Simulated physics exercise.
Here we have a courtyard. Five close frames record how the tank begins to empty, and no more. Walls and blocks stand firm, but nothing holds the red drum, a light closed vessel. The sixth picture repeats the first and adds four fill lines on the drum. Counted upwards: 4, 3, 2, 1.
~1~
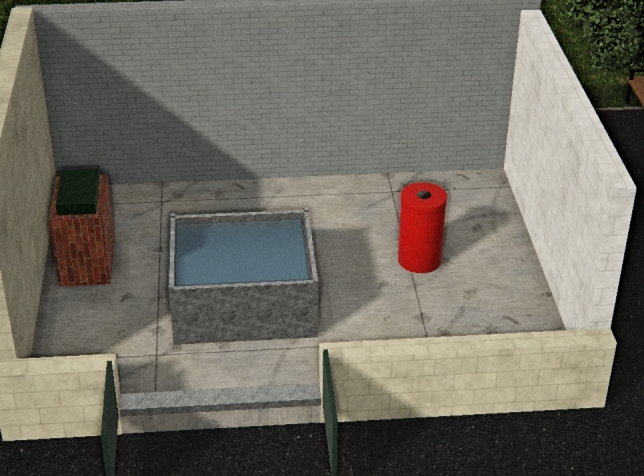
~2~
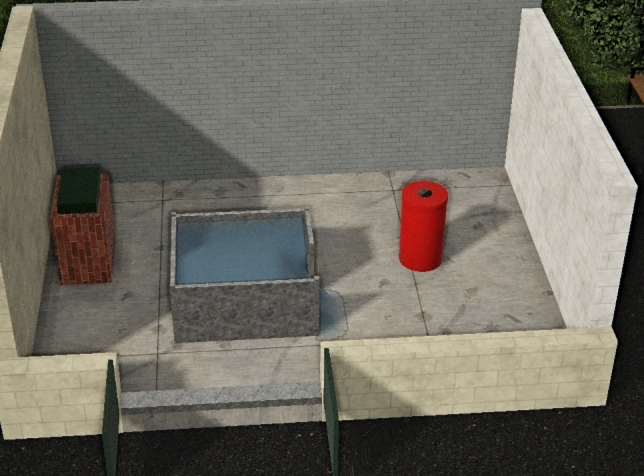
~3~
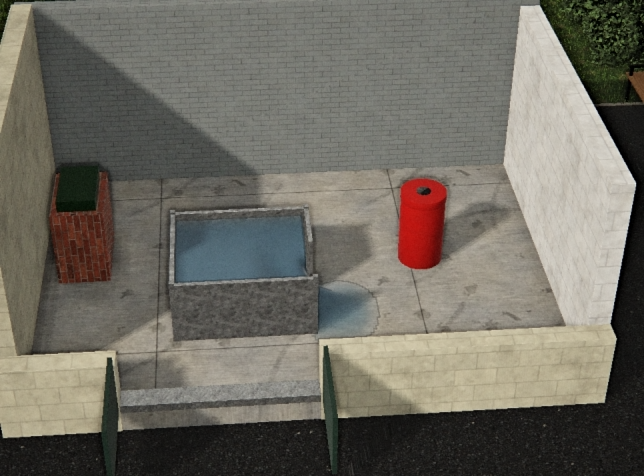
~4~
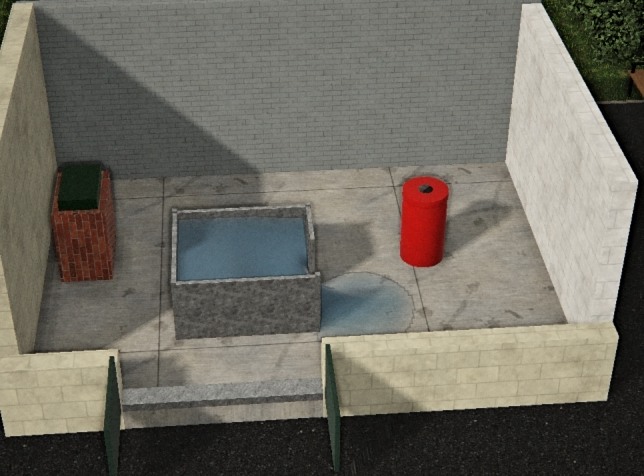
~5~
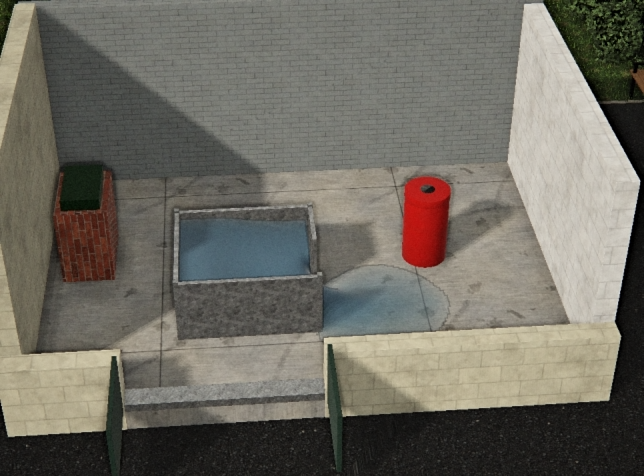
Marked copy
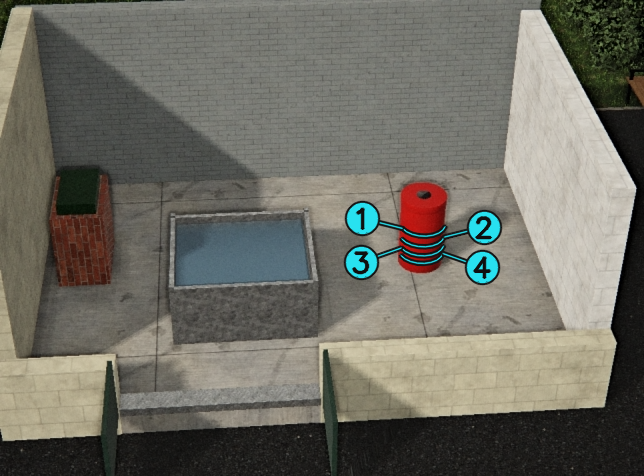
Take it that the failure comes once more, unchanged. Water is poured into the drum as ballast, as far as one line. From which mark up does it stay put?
4.
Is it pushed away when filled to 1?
No.
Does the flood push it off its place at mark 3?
No, that is safe.
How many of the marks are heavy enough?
All of them.
On the marked copy, 1 at (426, 236); 2 at (425, 246); 3 at (424, 255); 4 at (424, 263); from the bottom up 4, 3, 2, 1.
Choosing 1, it does not move.
Choosing 2, it does not move.
Choosing 3, it does not move.
Choosing 4, it does not move.
